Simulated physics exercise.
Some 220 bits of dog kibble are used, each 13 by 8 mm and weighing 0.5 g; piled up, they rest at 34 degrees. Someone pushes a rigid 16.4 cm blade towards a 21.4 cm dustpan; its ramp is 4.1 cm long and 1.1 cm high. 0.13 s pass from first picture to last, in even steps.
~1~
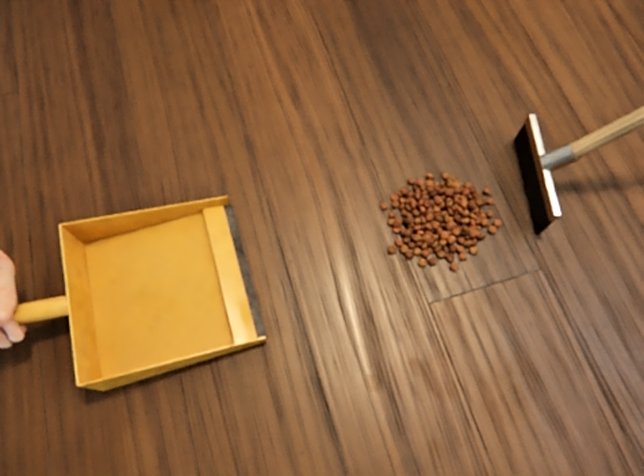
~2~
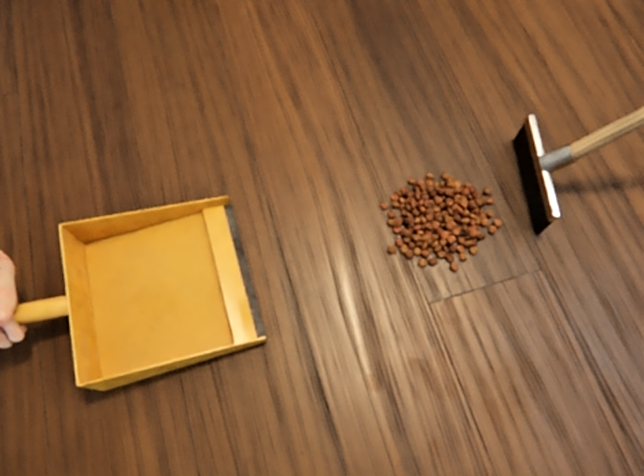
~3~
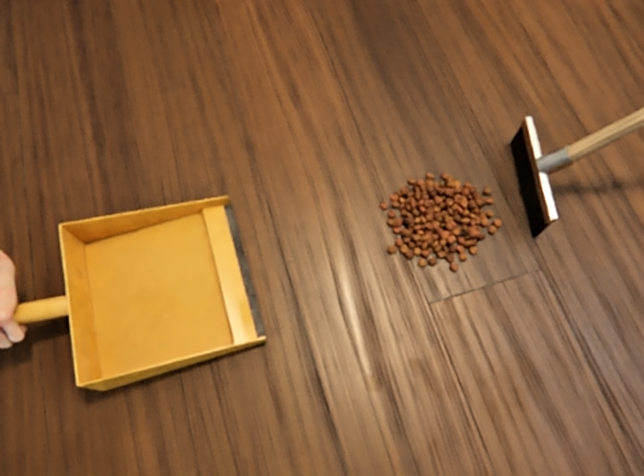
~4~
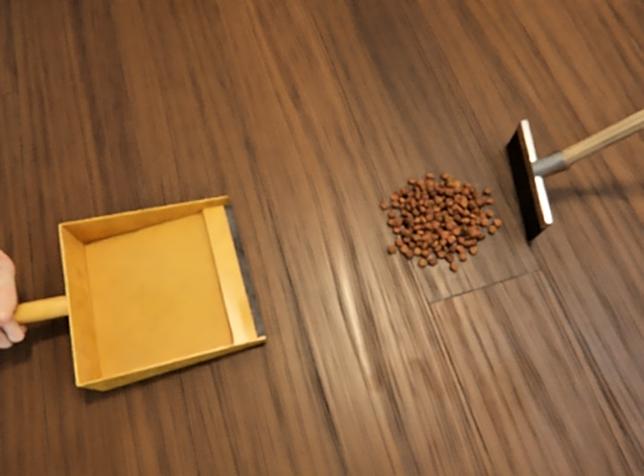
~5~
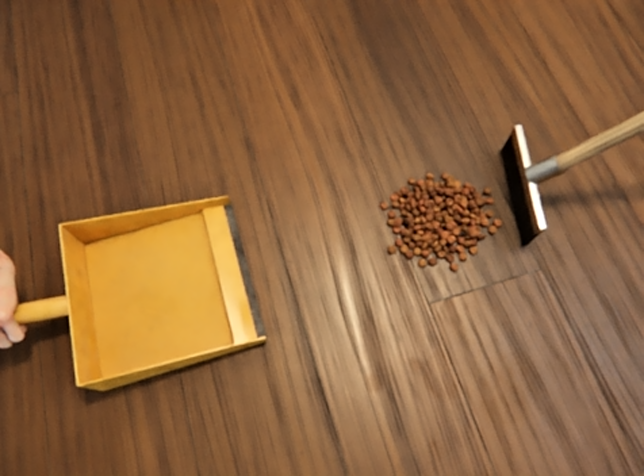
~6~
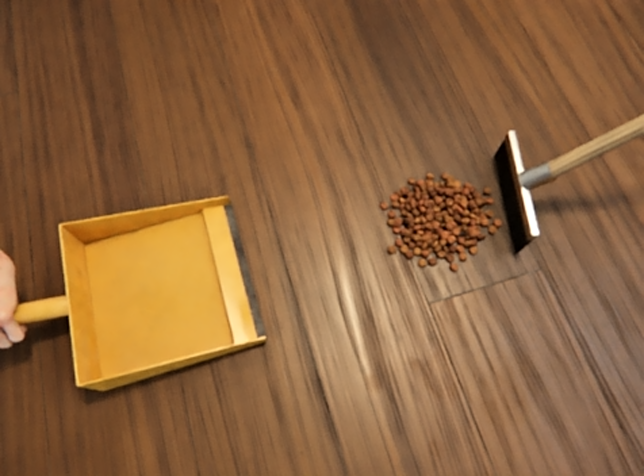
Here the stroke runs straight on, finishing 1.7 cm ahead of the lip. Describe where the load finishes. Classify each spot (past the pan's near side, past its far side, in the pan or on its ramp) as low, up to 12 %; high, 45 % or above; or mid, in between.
Near side mid, far side low, pan low.
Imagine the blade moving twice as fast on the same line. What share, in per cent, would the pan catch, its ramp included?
I'd put it at close to 5 per cent.
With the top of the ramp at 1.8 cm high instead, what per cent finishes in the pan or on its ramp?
It would be roughly 0 percent.
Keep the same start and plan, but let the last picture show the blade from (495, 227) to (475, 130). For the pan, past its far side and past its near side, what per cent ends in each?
Pan: 40, far side: 15, near side: 5.
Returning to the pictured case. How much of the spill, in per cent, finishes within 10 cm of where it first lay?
The figure is some 45 percent.
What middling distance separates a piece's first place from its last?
Somewhere around 12 centimetres.
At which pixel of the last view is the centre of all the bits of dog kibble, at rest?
Est. centre at rest: (349, 244) px.
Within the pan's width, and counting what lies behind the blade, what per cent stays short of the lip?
That works out near 85 percent.
Then, 0.35 s after the last picture, middle of the blade 22 cm from the lip; 0 % over the lip, far side 0 %, near side 5 %.
Then, 0.58 s after the last picture, middle of the blade 11 cm from the lip; 0 % over the lip, far side 0 %, near side 10 %.
Then, 0.93 s after the last picture, middle of the blade 4 cm from the lip; 0 % over the lip, far side 0 %, near side 15 %.
In the end, near side 15 %, far side 0 %, pan 0 %, in front of the lip or behind the blade 85 %.
